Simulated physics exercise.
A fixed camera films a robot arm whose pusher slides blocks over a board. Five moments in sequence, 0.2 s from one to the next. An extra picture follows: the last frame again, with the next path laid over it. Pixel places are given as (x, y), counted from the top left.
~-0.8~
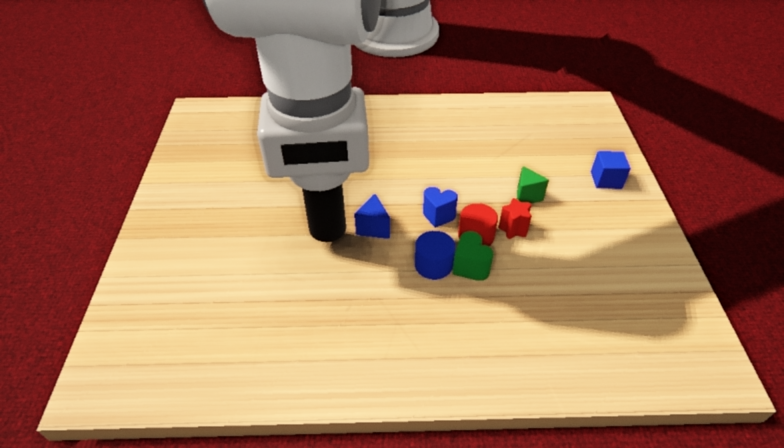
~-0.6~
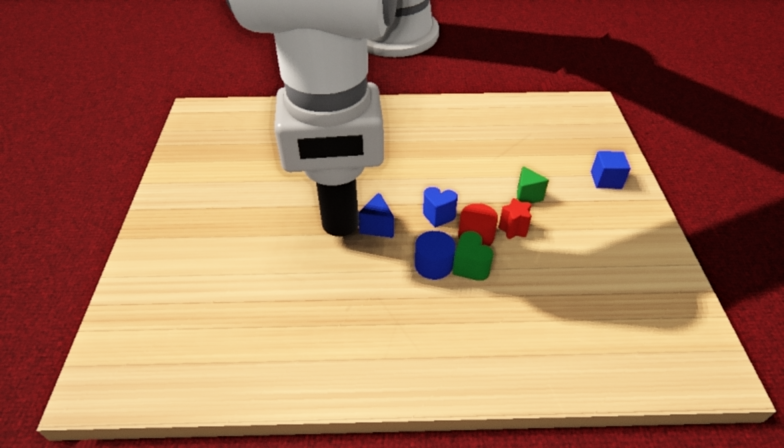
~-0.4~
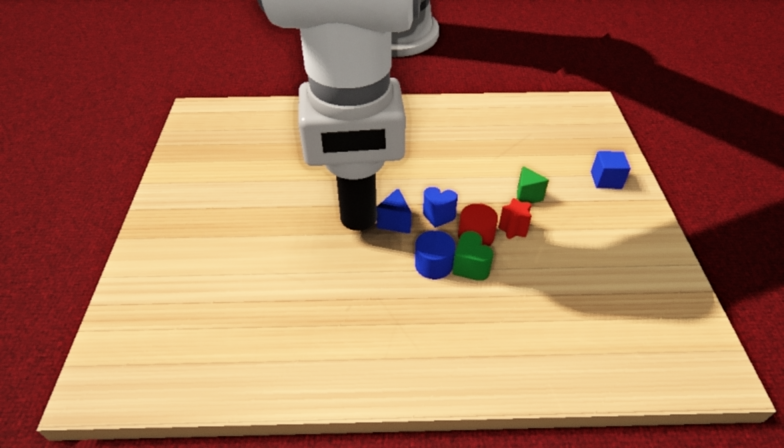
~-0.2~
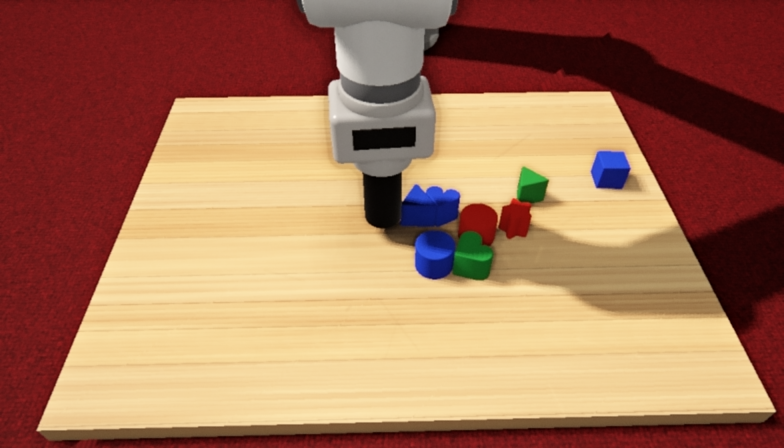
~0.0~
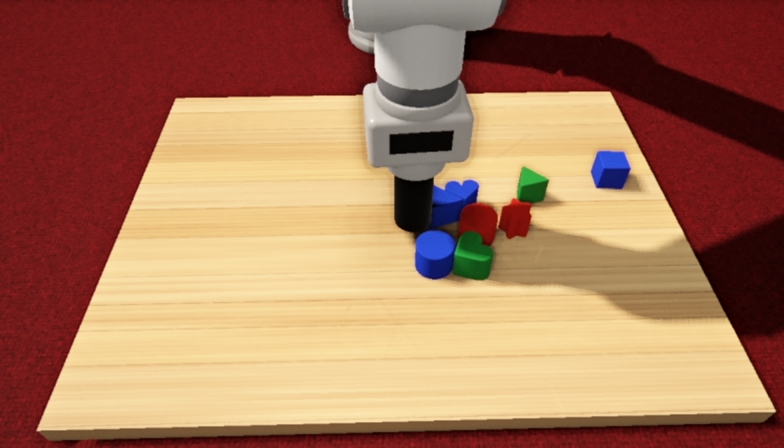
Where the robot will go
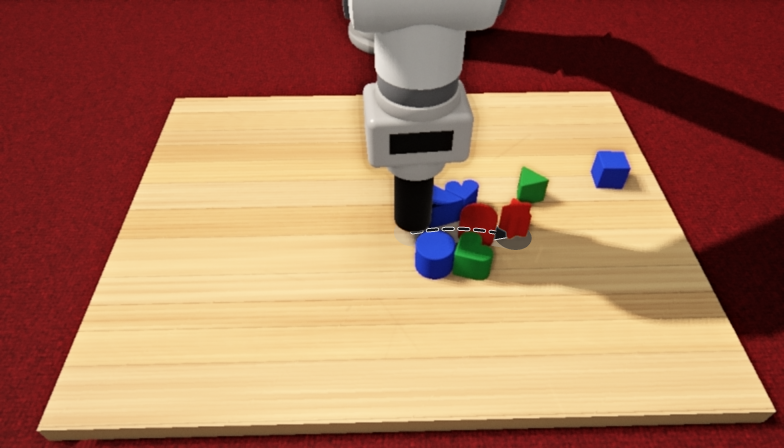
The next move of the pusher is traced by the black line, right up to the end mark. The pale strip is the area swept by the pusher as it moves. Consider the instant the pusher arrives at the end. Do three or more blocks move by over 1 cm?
Going by the path, yes.
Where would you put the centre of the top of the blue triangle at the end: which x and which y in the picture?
At pixel (491, 189).
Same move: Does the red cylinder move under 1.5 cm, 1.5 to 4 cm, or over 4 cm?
My prediction: Over 4 cm.
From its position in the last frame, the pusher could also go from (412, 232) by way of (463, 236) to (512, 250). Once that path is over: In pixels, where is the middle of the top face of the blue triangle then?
It should be at (485, 197) by then.
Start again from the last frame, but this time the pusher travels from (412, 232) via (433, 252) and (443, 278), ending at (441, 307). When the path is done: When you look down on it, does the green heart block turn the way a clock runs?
No - that is not the case.
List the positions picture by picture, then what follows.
Pusher's lower end at (328, 229); blue triangle at (373, 208); blue heart block at (440, 195); red cylinder at (480, 215); red star-shaped block at (518, 208), in the first picture.
Pusher at (341, 224); blue triangle at (377, 206), in the second picture.
Pusher at (359, 218); blue triangle at (395, 202), in the third picture.
Pusher at (383, 216); blue triangle at (418, 197); blue heart block at (443, 194), in the fourth picture.
Pusher at (413, 219); blue triangle at (442, 196); blue heart block at (463, 187); red cylinder at (480, 215); red star-shaped block at (518, 208), in the fifth picture.
Drawn move, from (412, 232) through (462, 229) to (513, 236).
What follows on the original path. One third of the way, pusher at (447, 216); blue triangle at (467, 190), turned 35° anticlockwise; blue heart block at (476, 175), turned 35° anticlockwise; red cylinder at (485, 216).
Two thirds of the way, pusher at (482, 217); blue triangle at (489, 189), turned 85° anticlockwise; blue heart block at (477, 171), turned 65° anticlockwise; red cylinder at (519, 221); red star-shaped block at (539, 206), turned 15° anticlockwise.
At the end, pusher at (516, 223); blue triangle at (491, 189), turned 85° anticlockwise; blue heart block at (477, 171), turned 65° anticlockwise; red cylinder at (553, 232); red star-shaped block at (547, 205), turned 50° anticlockwise.
